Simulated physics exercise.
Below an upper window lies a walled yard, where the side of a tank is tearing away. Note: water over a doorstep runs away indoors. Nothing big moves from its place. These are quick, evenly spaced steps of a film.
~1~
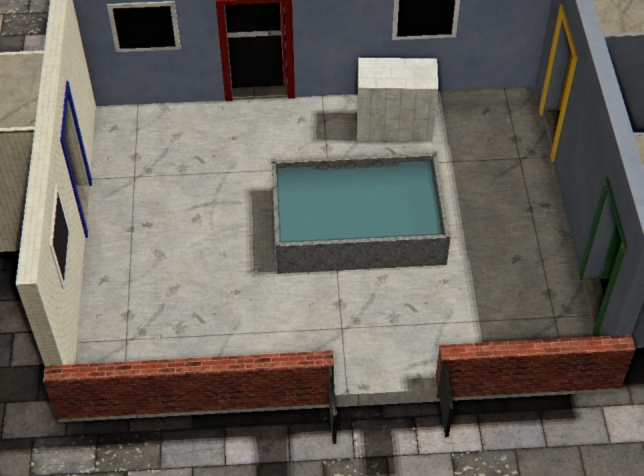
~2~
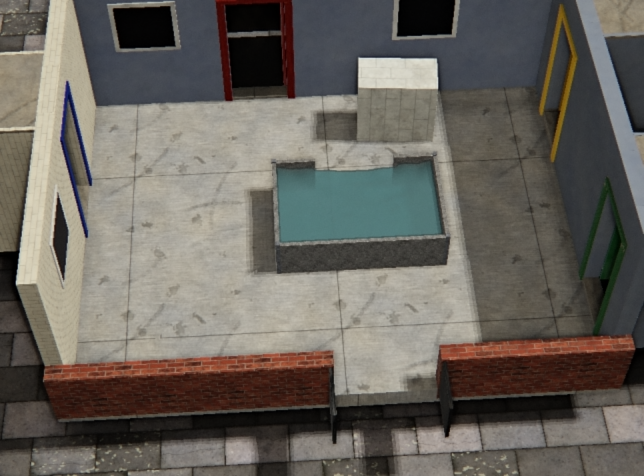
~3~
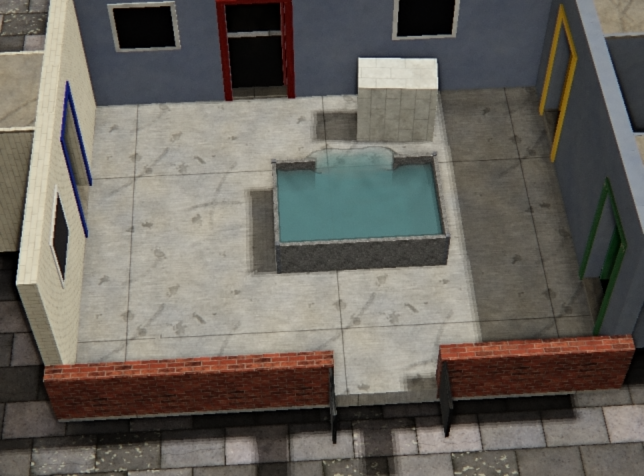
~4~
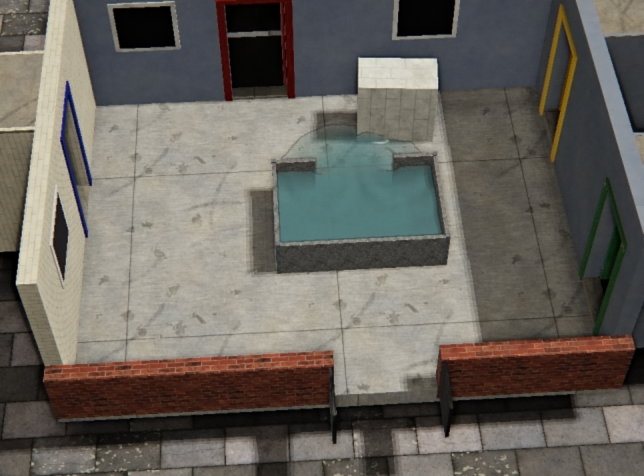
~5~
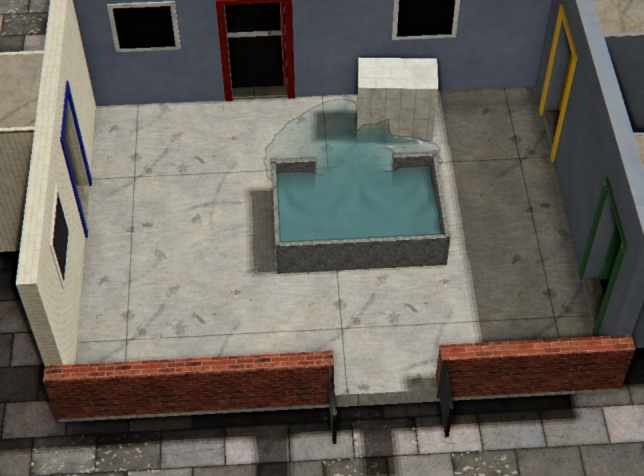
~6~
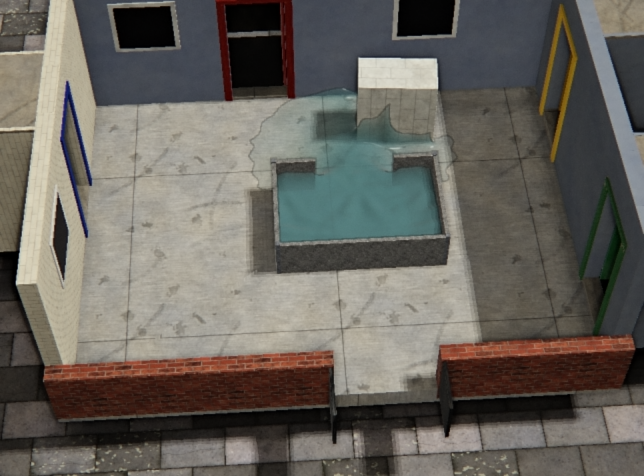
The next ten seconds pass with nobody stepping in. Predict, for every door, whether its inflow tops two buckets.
At the end, the yellow door does not go over two buckets; the blue door does not go over two buckets; the green door does not go over two buckets; the red door goes over two buckets.
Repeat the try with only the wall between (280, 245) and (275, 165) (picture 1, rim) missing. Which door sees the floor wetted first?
That one is the blue-painted one.
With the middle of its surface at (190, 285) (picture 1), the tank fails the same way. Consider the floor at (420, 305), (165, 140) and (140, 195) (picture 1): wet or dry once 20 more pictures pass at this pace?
Log: No flood; flood; flood.
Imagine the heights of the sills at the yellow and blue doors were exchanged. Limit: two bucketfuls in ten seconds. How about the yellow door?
One by one: Yellow door floods.
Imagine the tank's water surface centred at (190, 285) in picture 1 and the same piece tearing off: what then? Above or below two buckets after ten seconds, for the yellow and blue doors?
The yellow one falls short, the blue one overshoots it.
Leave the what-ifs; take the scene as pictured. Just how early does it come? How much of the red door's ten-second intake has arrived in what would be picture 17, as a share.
About 30 %.
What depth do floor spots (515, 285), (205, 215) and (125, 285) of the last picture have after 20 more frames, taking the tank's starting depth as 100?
Depths of roughly 2, 0 and 0 per cent.
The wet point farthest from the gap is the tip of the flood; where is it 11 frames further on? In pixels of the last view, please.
I'd point to (96, 113).
A moment on, water covers 15 % of the floor; the yellow door not reached, the blue door not reached, the green door not reached, the red door under two buckets in.
Next, water covers 30 % of the floor; the yellow door wet at the sill, nothing in, the blue door not reached, the green door not reached, the red door over two buckets in.
Then, water covers 45 % of the floor; the yellow door wet at the sill, nothing in, the blue door wet at the sill, nothing in, the green door wet at the sill, nothing in, the red door far over two buckets in.
Later, water covers 75 % of the floor; the yellow door wet at the sill, nothing in, the blue door under two buckets in, the green door wet at the sill, nothing in, the red door far over two buckets in.
In the end, water covers 95 % of the floor; the yellow door wet at the sill, nothing in, the blue door under two buckets in, the green door under two buckets in, the red door far over two buckets in.
